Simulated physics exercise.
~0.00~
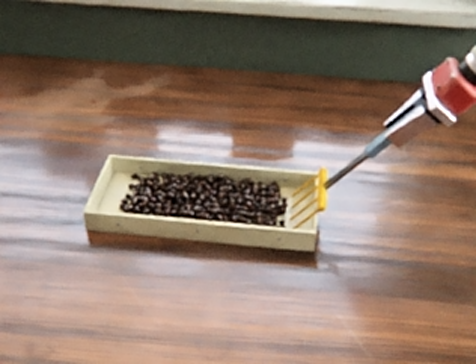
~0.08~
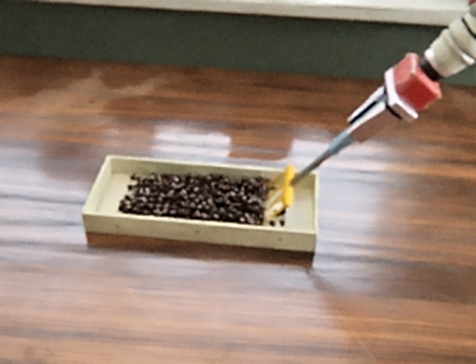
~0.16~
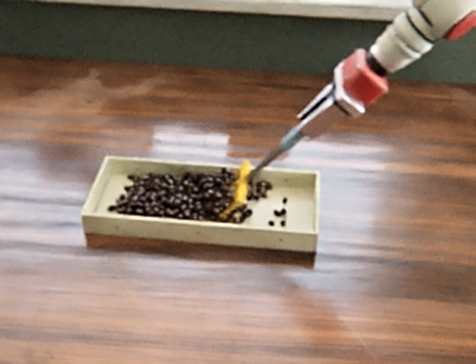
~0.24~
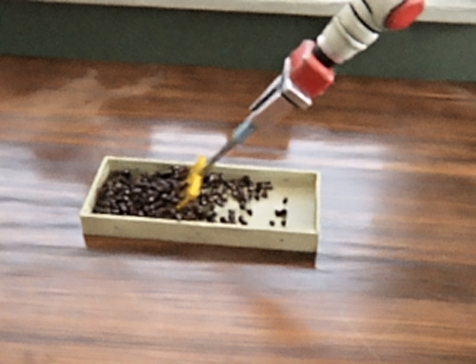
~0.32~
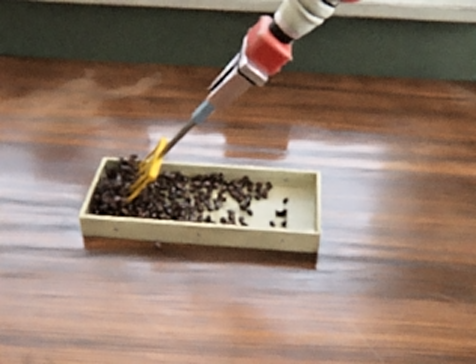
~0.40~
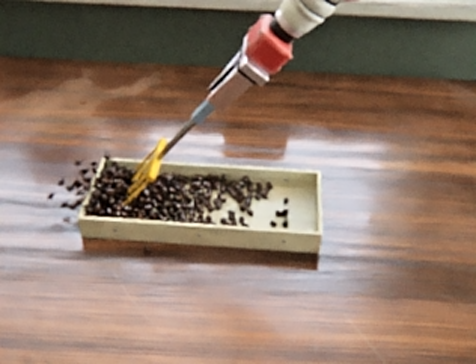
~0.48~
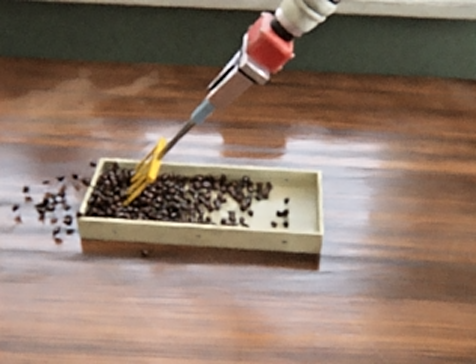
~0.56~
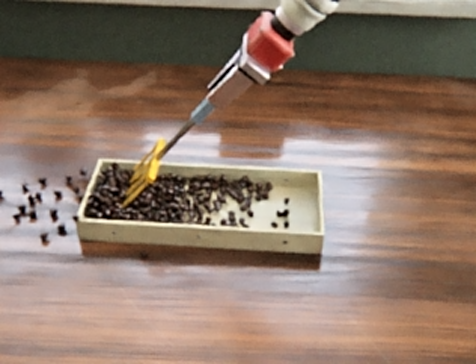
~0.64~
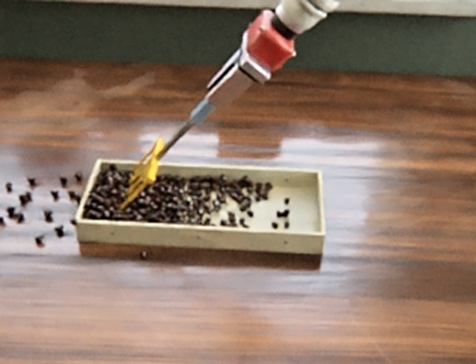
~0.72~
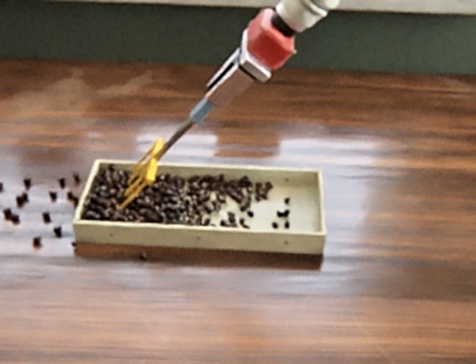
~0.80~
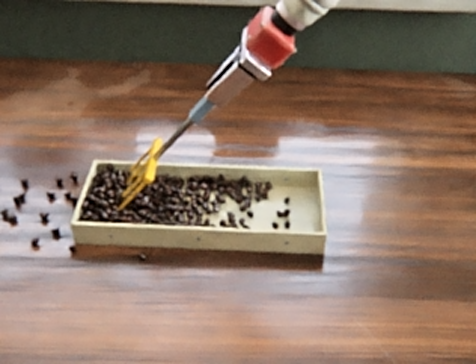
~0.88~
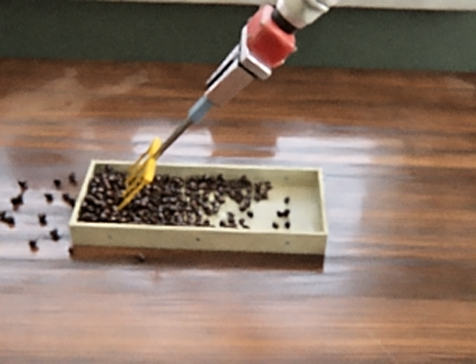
To begin with, a robot arm holds a yellow toothed comb at the right end of a shallow, cream tray of dark beans on a glossy wooden table. The comb sweeps left through the beans, pushing many of them along while others slip behind it and a few stay scattered on the cleared right side. As it nears the left end, the beans heap up and the comb stops. A small burst of beans spills over the left edge and scatters across the table. Finally, the comb rests among the piled beans, with most still in the tray and the strays lying to its left.
